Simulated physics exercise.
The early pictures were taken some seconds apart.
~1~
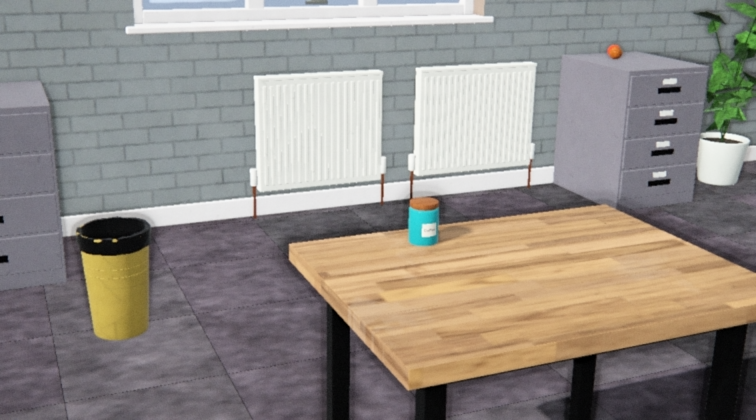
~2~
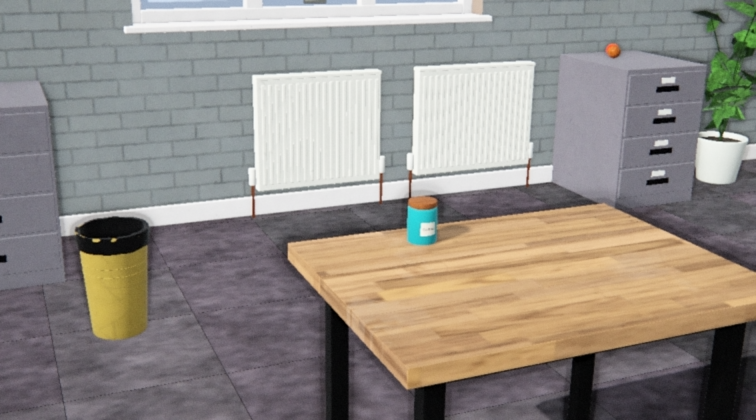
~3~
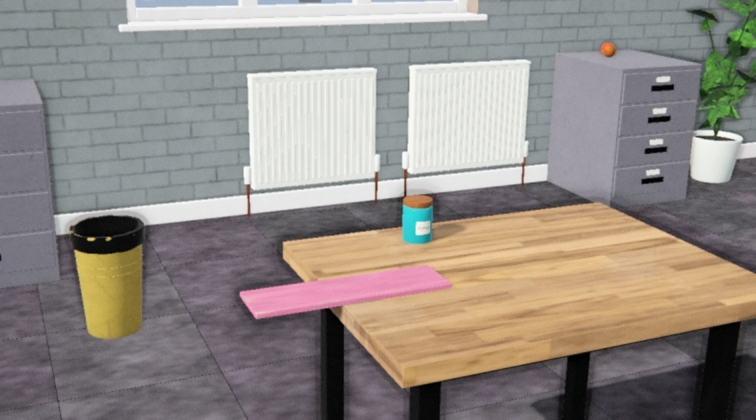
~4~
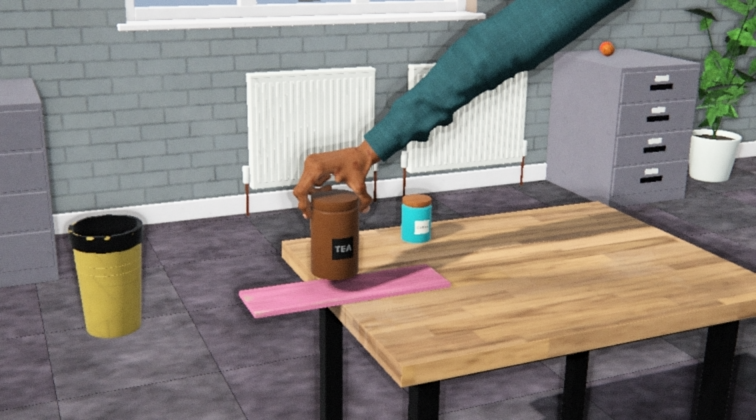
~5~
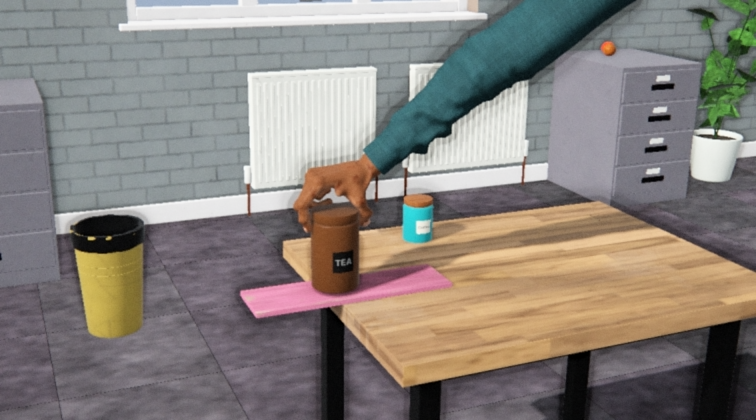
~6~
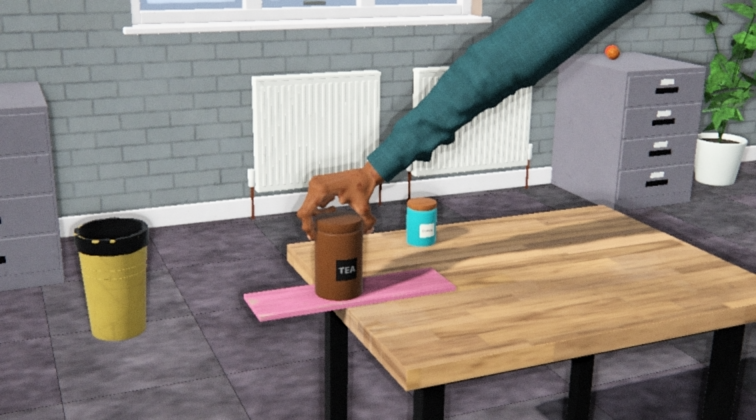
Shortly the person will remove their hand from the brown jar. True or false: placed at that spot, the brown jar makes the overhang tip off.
False.
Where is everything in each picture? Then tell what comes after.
In the first picture, the last thing is not in view yet.
In the second picture, the last thing is not in view yet.
In the third picture, the last thing is not in view yet; pink plank (348, 290).
The fourth picture shows coming down; brown jar (335, 234); pink plank (347, 289).
The fifth picture shows coming down; brown jar (335, 247); pink plank (348, 289).
The sixth picture shows set down, still held; brown jar (339, 255); pink plank (352, 292).
Then, 0.20 s later than the last frame, all is still.
Then, 0.60 s later than the last frame, brown jar resting near (339, 255).
When it is over, all 3 as before. End places, in pixels of the last picture, brown jar near (339, 255). The plank holds.
